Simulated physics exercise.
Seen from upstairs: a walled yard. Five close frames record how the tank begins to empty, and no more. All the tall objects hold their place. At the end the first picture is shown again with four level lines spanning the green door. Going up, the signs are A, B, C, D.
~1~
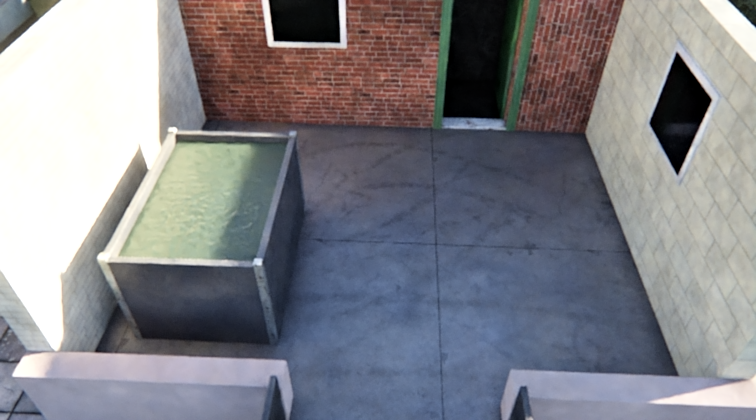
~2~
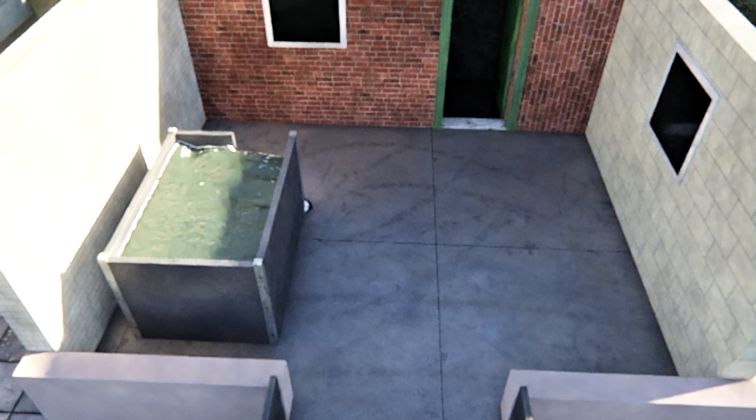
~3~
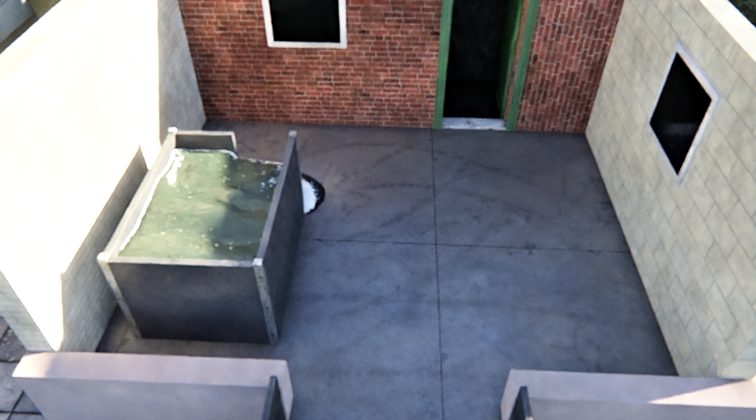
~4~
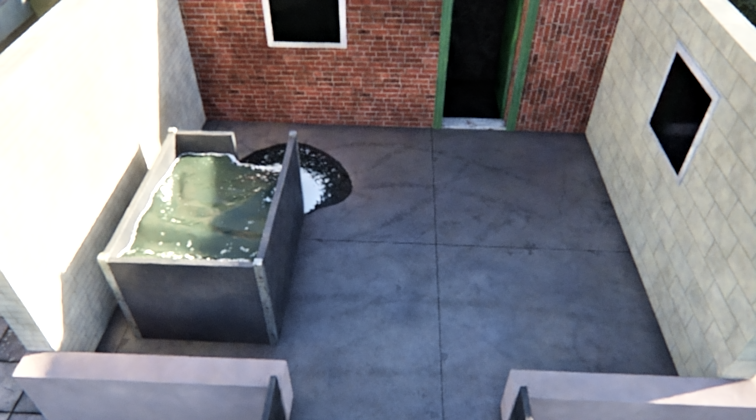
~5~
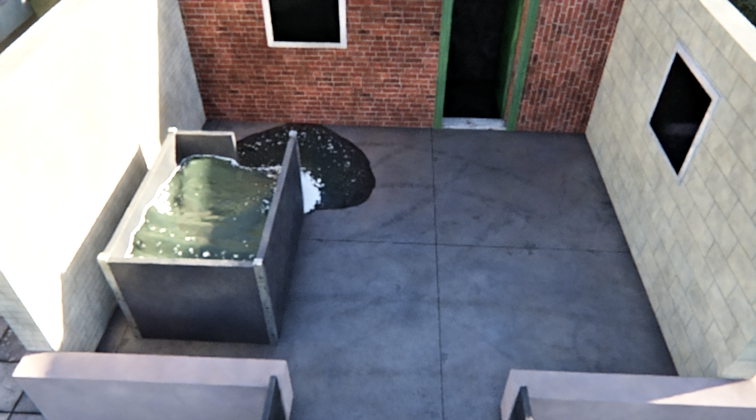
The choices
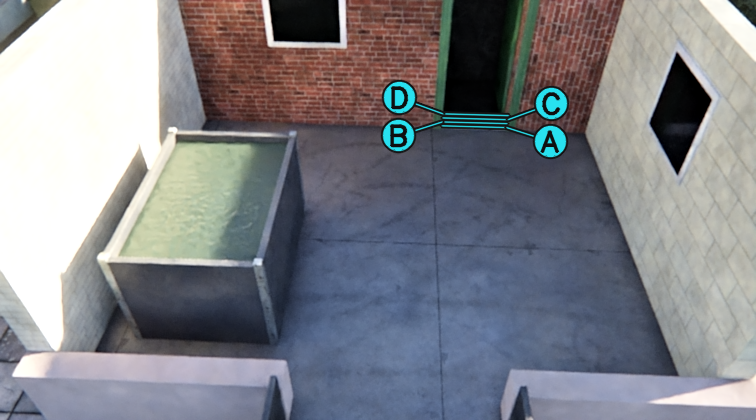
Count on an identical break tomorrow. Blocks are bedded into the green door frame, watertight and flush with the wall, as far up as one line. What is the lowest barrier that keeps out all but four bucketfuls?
I would pick mark B.
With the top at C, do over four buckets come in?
No, not at all.
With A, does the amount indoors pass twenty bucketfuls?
No, it does not.
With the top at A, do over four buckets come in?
Yes.
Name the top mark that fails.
A.
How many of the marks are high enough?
Three.
On the marked copy, A at (474, 126); B at (474, 122); C at (475, 118); D at (475, 114); from the bottom up A, B, C, D.
Choosing A, about 7 bucketfuls get in.
Choosing B, a bucket or two gets in.
Choosing C, a splash gets over, under a bucket.
Choosing D, nothing gets over.
